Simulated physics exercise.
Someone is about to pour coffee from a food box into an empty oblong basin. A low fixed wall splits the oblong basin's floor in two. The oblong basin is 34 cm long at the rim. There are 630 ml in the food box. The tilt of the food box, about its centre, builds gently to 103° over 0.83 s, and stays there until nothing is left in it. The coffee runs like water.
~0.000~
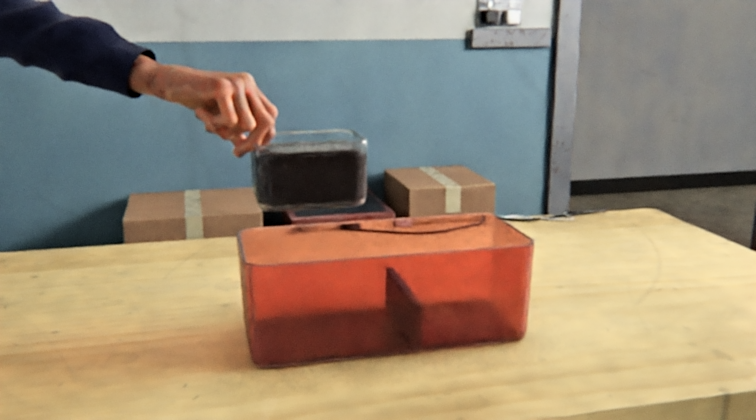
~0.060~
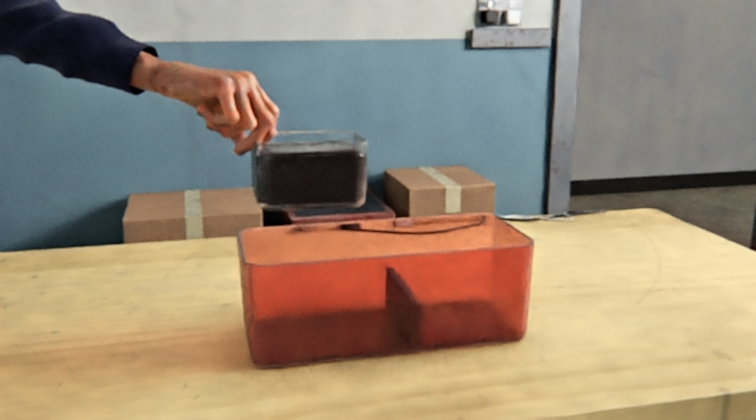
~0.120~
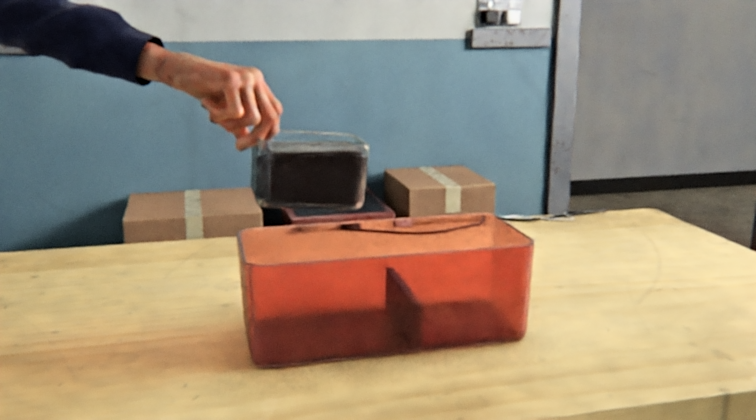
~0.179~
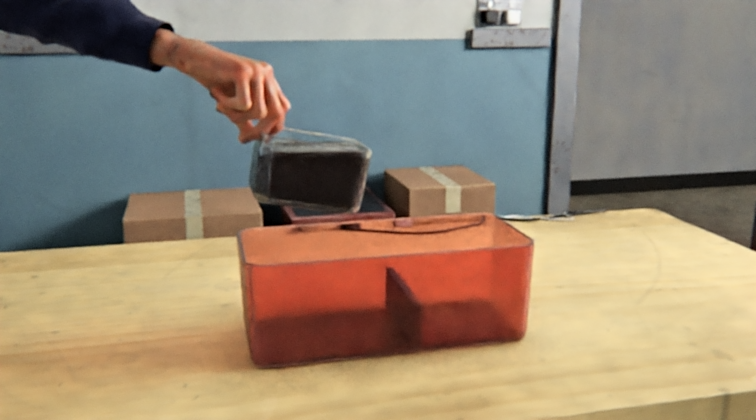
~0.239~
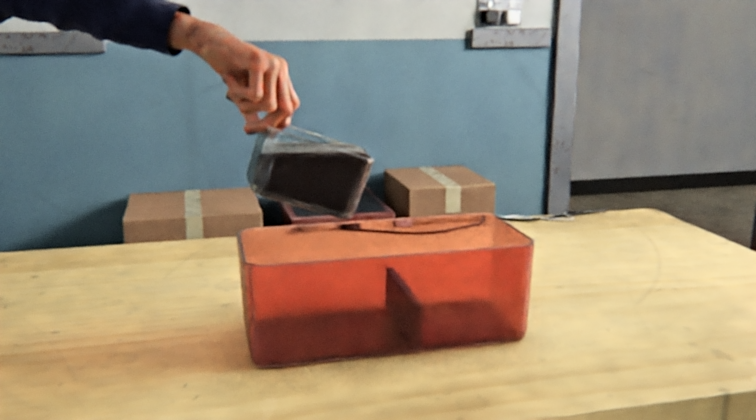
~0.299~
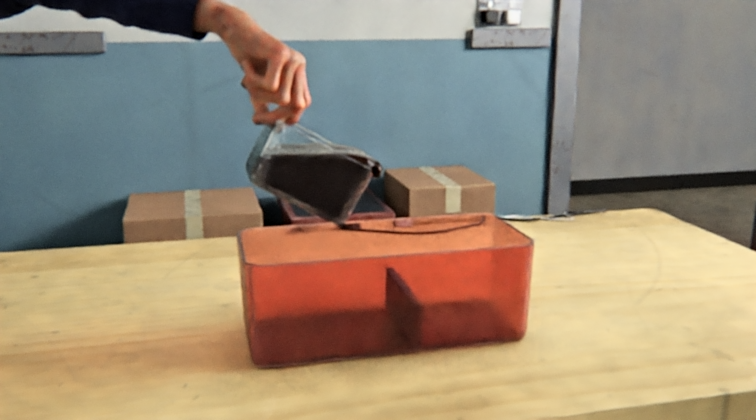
Hand holding a clear food box of dark liquid above a red oblong basin, slowly tilting it down to the right.
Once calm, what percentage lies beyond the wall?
The far part has some 59 per cent.
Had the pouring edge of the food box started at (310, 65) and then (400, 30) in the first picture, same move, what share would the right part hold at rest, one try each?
First 10, then 90 per cent.
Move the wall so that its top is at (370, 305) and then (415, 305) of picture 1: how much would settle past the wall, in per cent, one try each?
In turn about 85 and 50 per cent.
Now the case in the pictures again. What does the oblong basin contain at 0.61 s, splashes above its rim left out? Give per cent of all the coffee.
Some 44 per cent.
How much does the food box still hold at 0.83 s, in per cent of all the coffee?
Some 7 per cent.
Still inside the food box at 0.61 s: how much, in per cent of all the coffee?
Some 30 per cent.
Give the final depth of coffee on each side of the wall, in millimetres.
Left about 10 mm, right about 20 mm.
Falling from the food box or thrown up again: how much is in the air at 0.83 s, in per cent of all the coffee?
Some 3 per cent.
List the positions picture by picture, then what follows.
In the first frame, it leans 0°; its right rim is at (360, 137); the coffee meets the walls at (254, 149) and (358, 145); the oblong basin's rim runs from (241, 249) to (514, 229); the wall's top is at (403, 286).
In the second frame, it leans 1°; its right rim is at (361, 139); the coffee meets the walls at (255, 149) and (358, 146).
In the third frame, it leans 5°; its right rim is at (362, 142); the coffee meets the walls at (256, 149) and (359, 147).
In the fourth frame, it leans 11°; its right rim is at (364, 148); the coffee meets the walls at (258, 148) and (361, 148).
In the fifth frame, it leans 20°; its right rim is at (366, 156); the coffee meets the walls at (257, 151) and (366, 150); 1 per cent is over the edge.
In the sixth frame, it leans 30°; its right rim is at (367, 166); the coffee meets the walls at (256, 153) and (363, 157); 5 per cent is over the edge.
By 0.61 s the tilt is 86° and 30 per cent is still to pour, 9 is left of the wall and 36 right of it.
By 0.83 s the tilt is 103° and 7 per cent is still to pour, 31 is left of the wall and 59 right of it.
By 1.07 s the tilt is 103° and 1 per cent is still to pour, 39 is left of the wall and 59 right of it.
By 1.33 s the tilt is 103° and 0 per cent is still to pour, 41 is left of the wall and 59 right of it.
At rest 41 per cent lies left of the wall, 59 right of it and 1 outside.
